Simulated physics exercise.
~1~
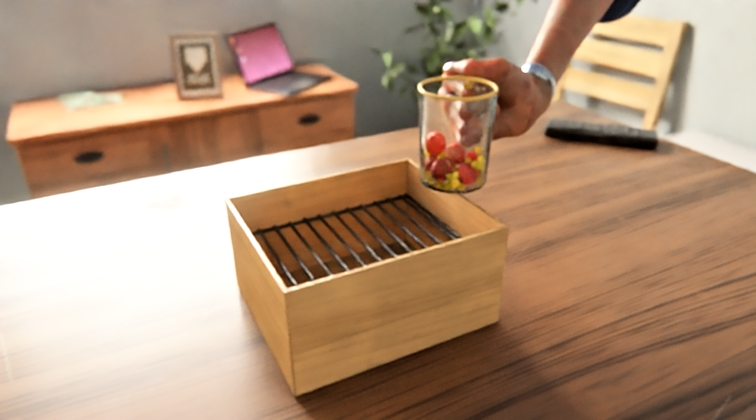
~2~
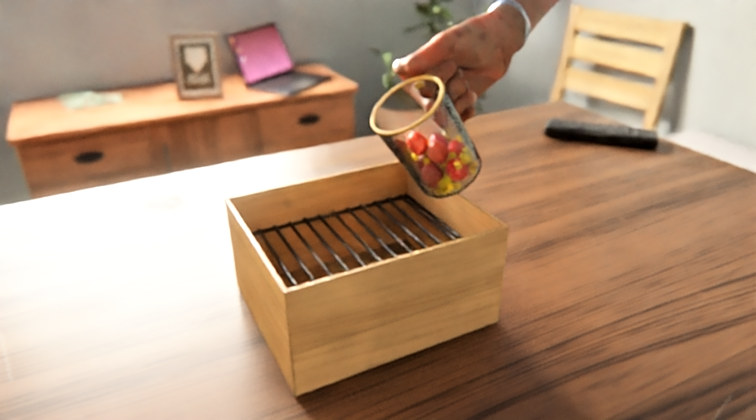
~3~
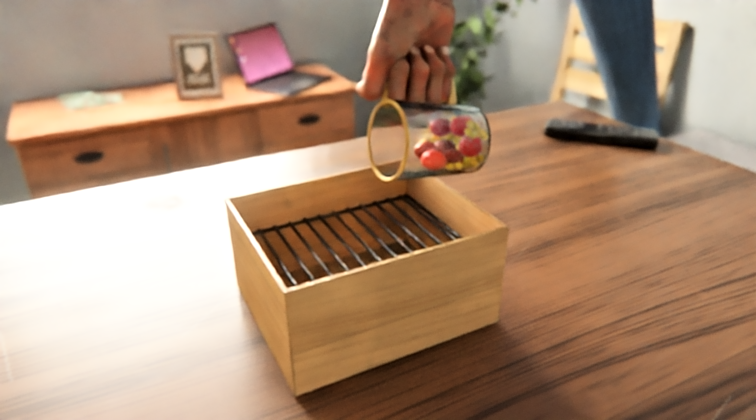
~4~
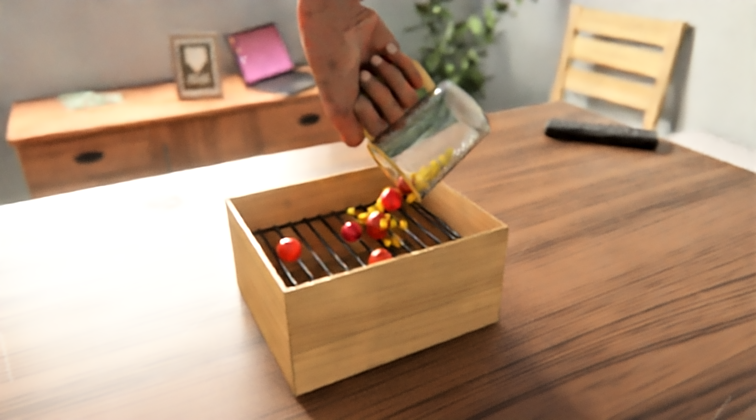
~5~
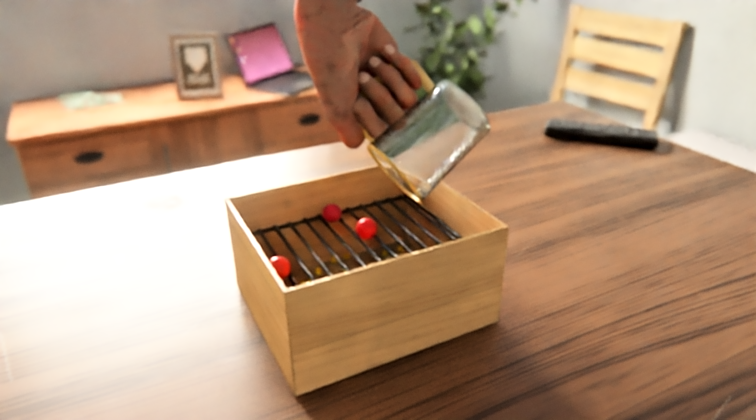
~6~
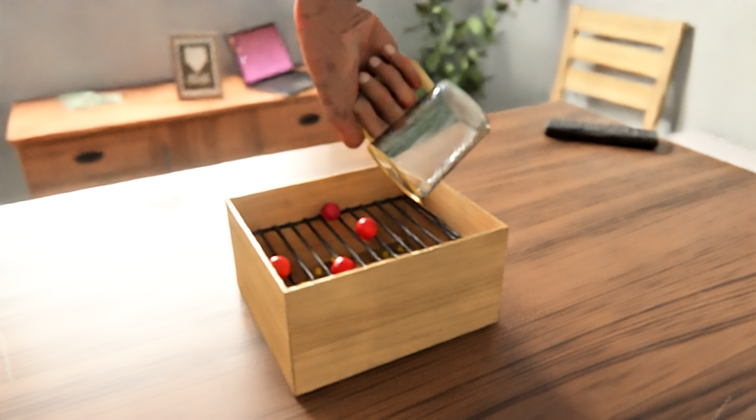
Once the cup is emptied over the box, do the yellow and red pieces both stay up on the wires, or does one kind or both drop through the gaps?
Only the yellow pieces drop through the gaps and end up under the rack. The red pieces stay resting on the wires.
